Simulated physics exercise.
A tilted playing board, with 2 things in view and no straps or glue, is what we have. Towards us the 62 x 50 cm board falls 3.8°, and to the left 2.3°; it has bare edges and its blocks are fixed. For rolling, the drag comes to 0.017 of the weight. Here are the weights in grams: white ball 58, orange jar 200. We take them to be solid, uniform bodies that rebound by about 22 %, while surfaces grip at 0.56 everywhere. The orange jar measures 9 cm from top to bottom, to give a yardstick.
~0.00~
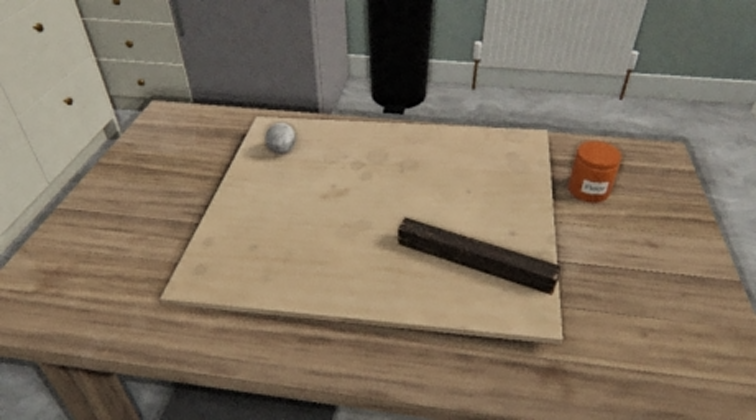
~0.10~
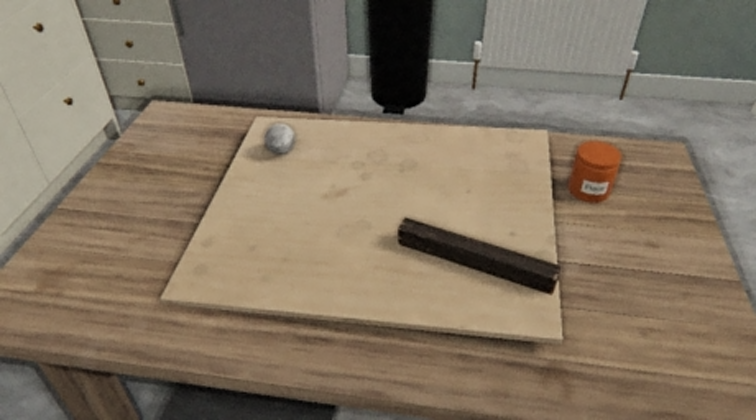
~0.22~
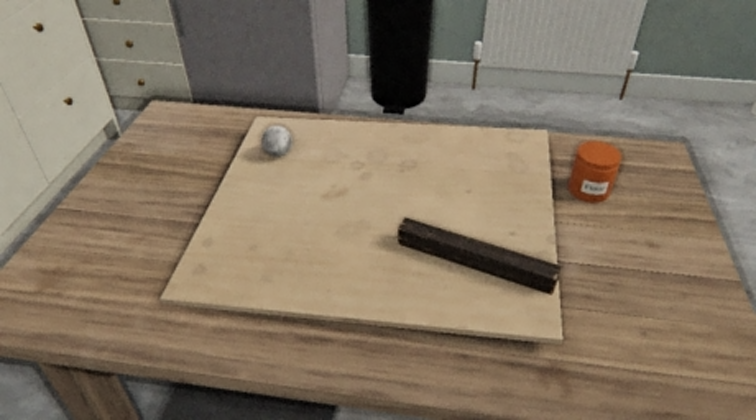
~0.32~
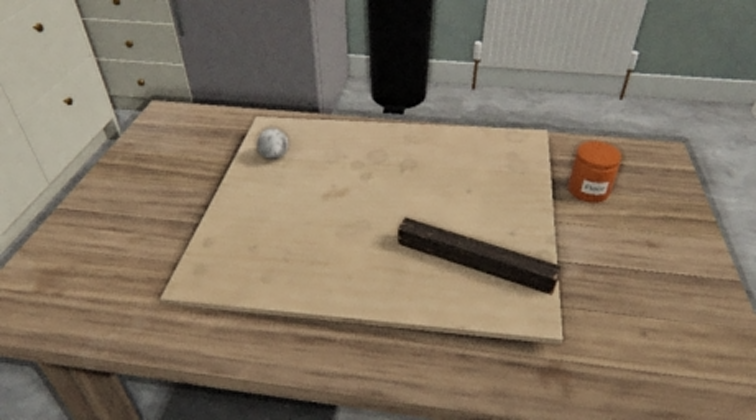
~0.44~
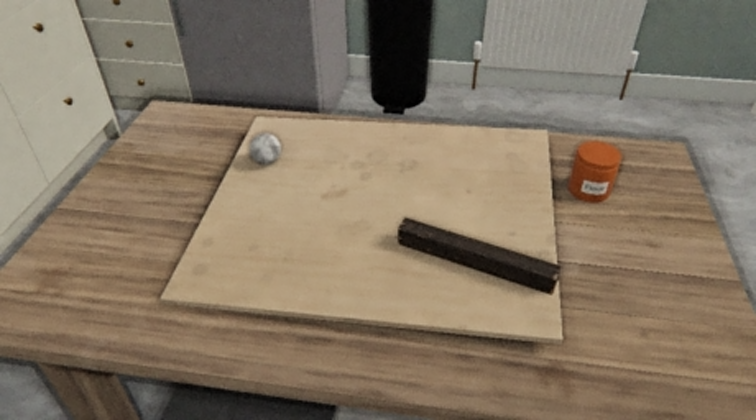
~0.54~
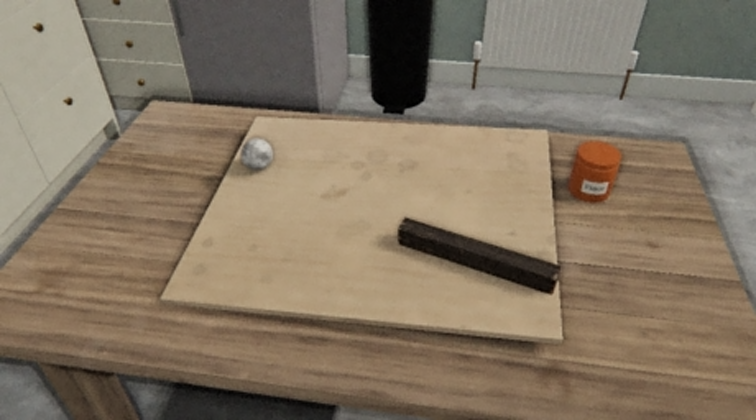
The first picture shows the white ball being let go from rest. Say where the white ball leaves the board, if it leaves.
The white ball leaves on the left-hand side.
After 0.94 s, it has gone over the left edge; white ball near (205, 189).
After 1.14 s, it has gone over the left edge; white ball near (163, 223).
By the end (1.4 s), it has gone over the left edge; orange jar in place, give or take 8 cm.
